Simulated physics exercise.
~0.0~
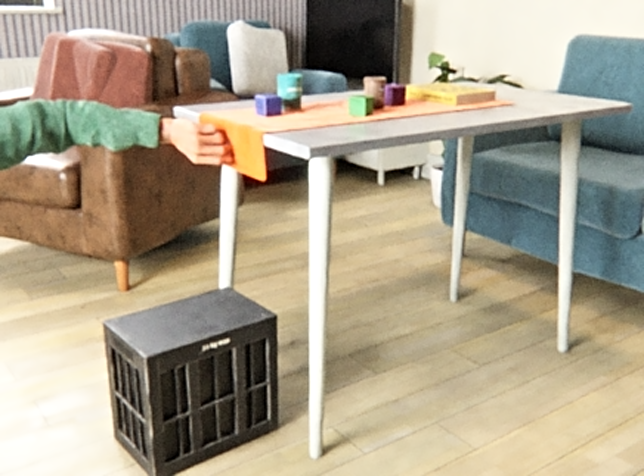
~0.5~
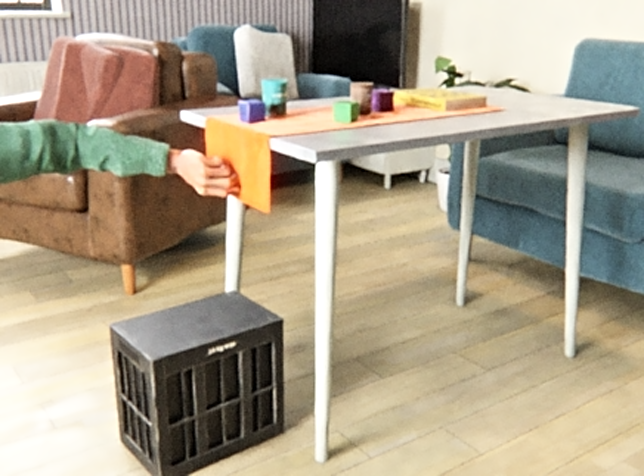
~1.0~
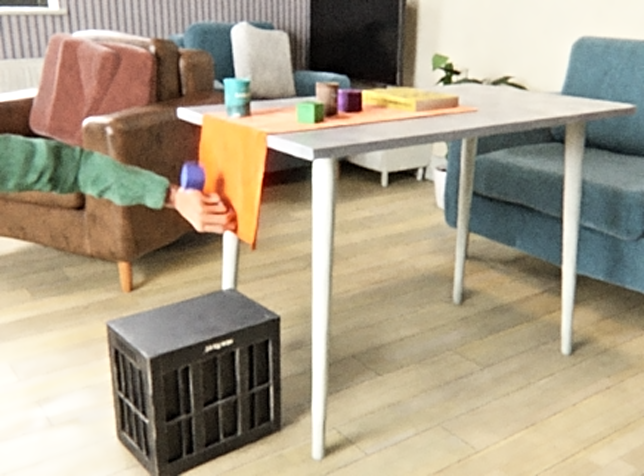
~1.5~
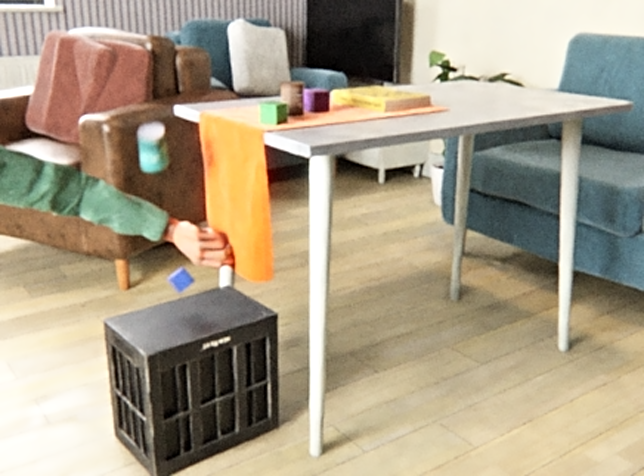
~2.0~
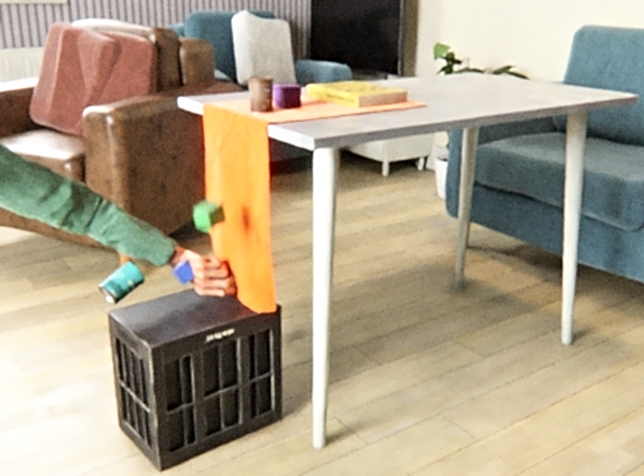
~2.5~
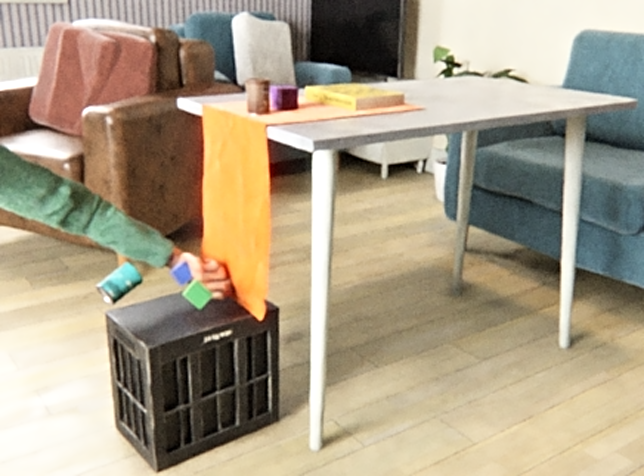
We see a hand pull an orange runner leftward off a table carrying small objects and a book until its hem reaches a black crate. The blue cube, turquoise can and green cube drop off in turn, while the brown can, a purple object and the book stay on top.
